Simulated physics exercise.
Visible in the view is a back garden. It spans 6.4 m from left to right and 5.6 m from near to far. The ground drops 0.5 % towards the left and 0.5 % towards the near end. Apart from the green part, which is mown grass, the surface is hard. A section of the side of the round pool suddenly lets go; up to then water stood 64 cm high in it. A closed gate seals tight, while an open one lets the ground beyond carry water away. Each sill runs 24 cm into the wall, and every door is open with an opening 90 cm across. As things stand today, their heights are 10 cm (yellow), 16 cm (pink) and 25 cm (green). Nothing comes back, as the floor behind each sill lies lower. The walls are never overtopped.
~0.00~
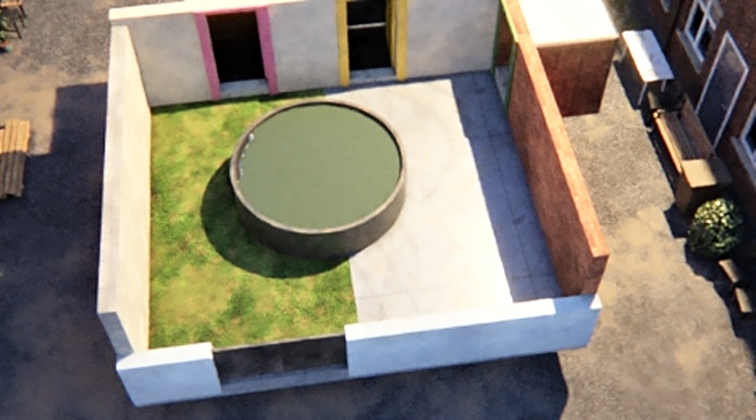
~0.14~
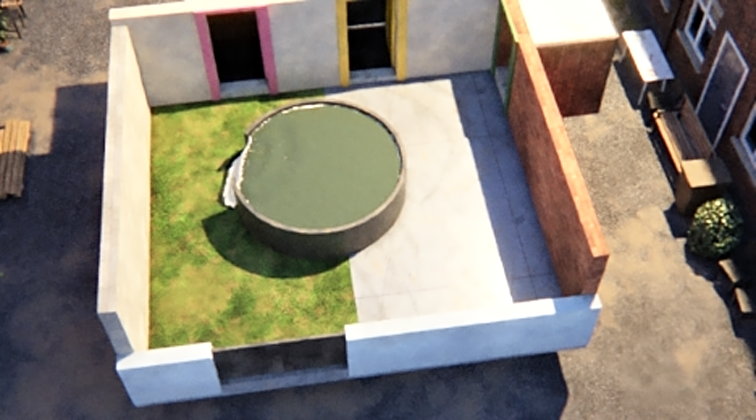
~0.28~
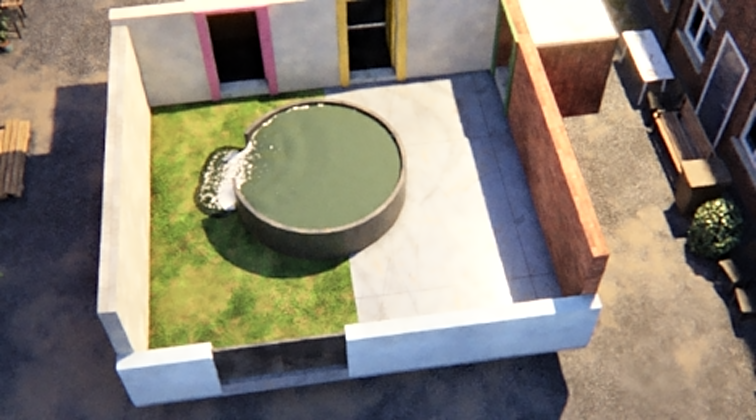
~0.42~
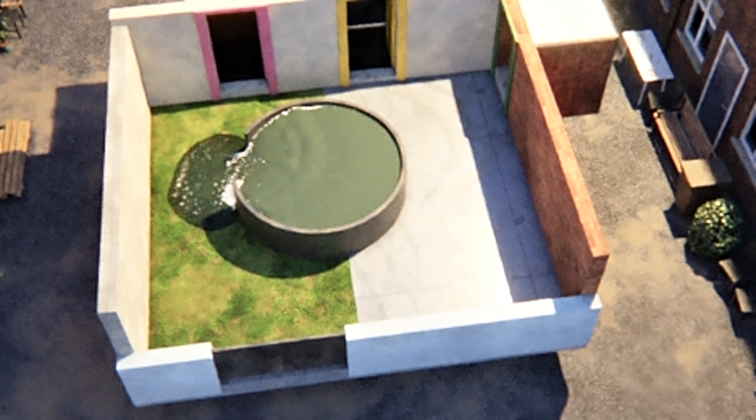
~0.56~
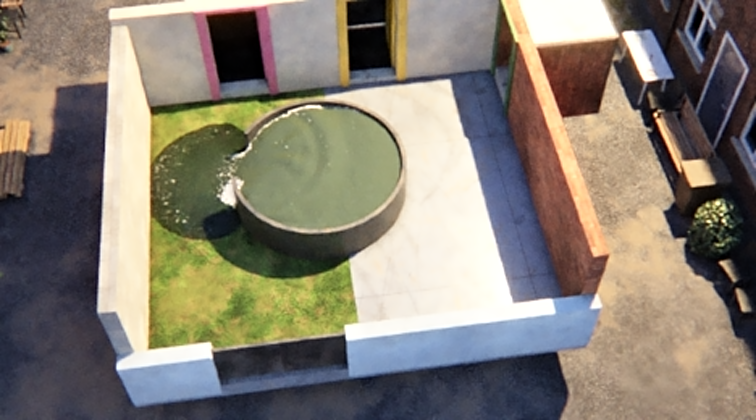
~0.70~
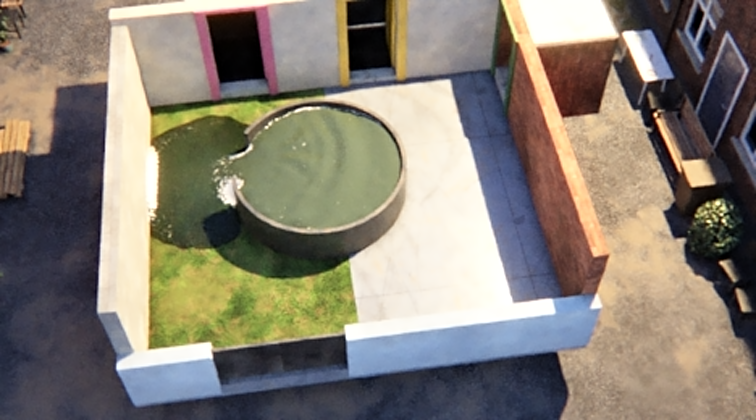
A round pool bursts at its left side and water spreads leftward across the grass.
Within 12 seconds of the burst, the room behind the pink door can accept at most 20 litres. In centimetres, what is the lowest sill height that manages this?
12 cm.
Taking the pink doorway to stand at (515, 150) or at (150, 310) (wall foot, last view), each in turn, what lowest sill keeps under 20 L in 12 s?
Roughly 6.5 cm for the first and 10.0 cm for the second.
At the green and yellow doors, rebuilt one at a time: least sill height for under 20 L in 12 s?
You'd want about 11.5 centimetres at green and about 5.5 centimetres at yellow.
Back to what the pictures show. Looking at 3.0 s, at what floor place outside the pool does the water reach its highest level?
Check close to (151, 114).
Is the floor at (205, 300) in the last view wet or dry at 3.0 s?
By then it is awash.
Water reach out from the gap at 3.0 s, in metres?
3.8 metres.
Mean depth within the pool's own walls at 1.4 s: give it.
Around 51 centimetres.
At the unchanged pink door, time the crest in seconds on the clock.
It peaks at about 3.4 s.
After 1.4 s water covers 20 % of the floor, deepest (38 cm) near (150, 190); it has not reached the pink door.
After 3.0 s water covers 40 % of the floor, deepest (36 cm) near (151, 114); 16 cm at the pink door, 0 litres in over its 16 cm sill.
After 12.0 s water covers 100 % of the floor, deepest (16 cm) near (355, 353); 11 cm at the pink door, 2 litres in over its 16 cm sill.
At the pink door as built, the water arrived by 2.0 s and peaked near 16 cm at 3.4 s.
With a sill of 10 cm, 51 litres would have come in within the 12 s; with 13.5 cm, 9 litres. So under 20 litres takes about 12 cm.
